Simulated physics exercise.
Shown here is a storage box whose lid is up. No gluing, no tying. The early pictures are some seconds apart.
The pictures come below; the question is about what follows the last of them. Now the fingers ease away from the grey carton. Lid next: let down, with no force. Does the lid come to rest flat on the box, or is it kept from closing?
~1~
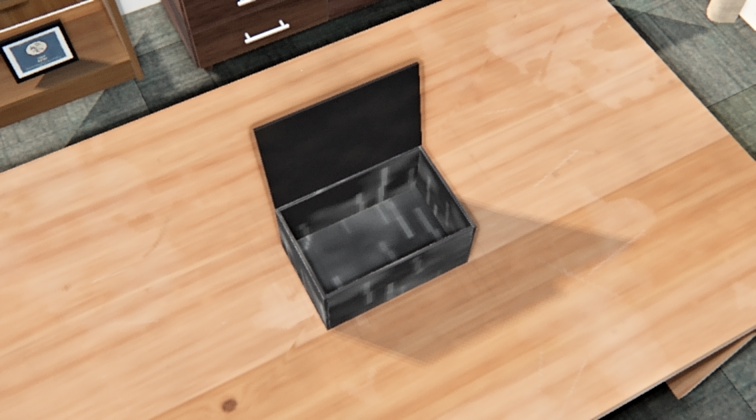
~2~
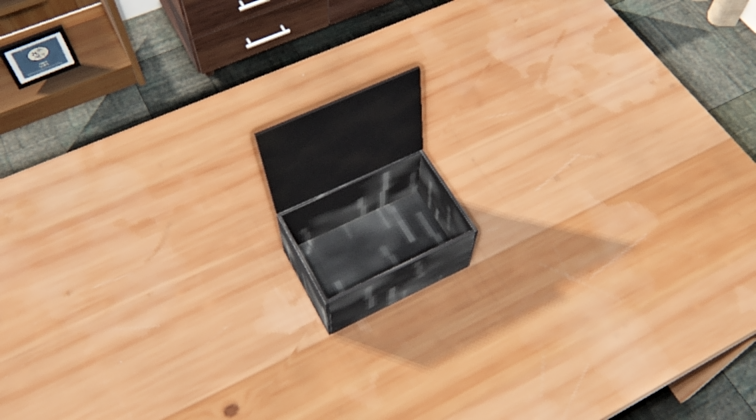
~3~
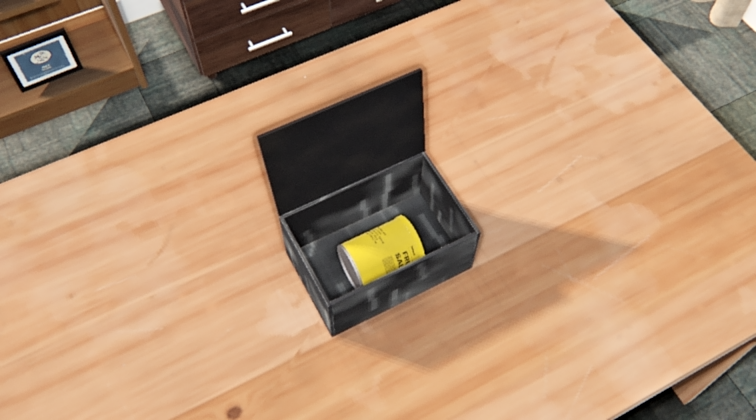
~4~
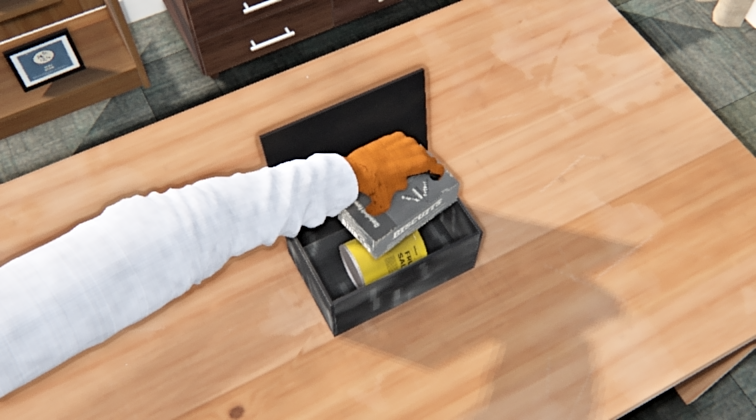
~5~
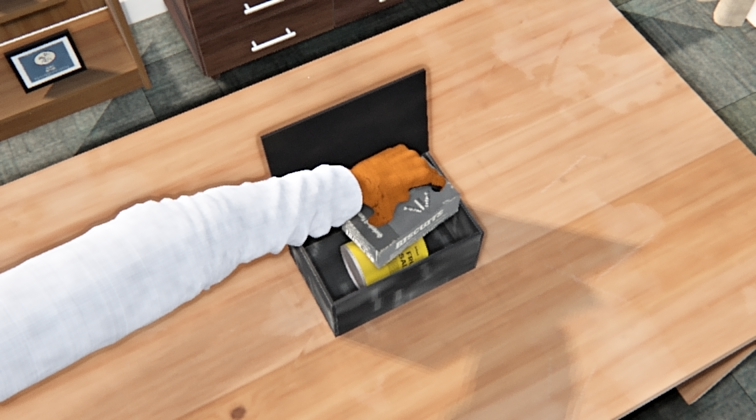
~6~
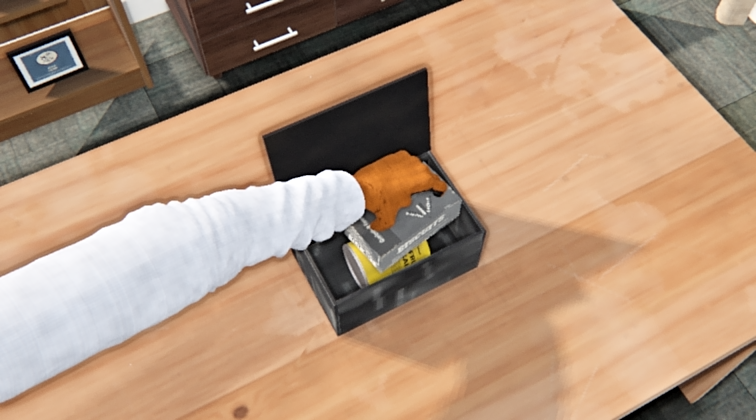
The lid seals the box.
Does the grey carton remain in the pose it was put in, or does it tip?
By the end it has leaned over.
Then, 0.60 s past the last view, grey carton on its side near (387, 216); yellow tin displaced a little.
Then, 1.60 s past the last view, lid 58° above the rim; grey carton on its side near (387, 216); yellow tin displaced a little.
Then, 2.00 s past the last view, lid 23° above the rim; grey carton on its side near (387, 216); yellow tin displaced a little.
Finally, lid shut; down or leaning hard in the box, grey carton; yellow tin still in place. Final places as the last picture's camera would see them, grey carton near (387, 216).
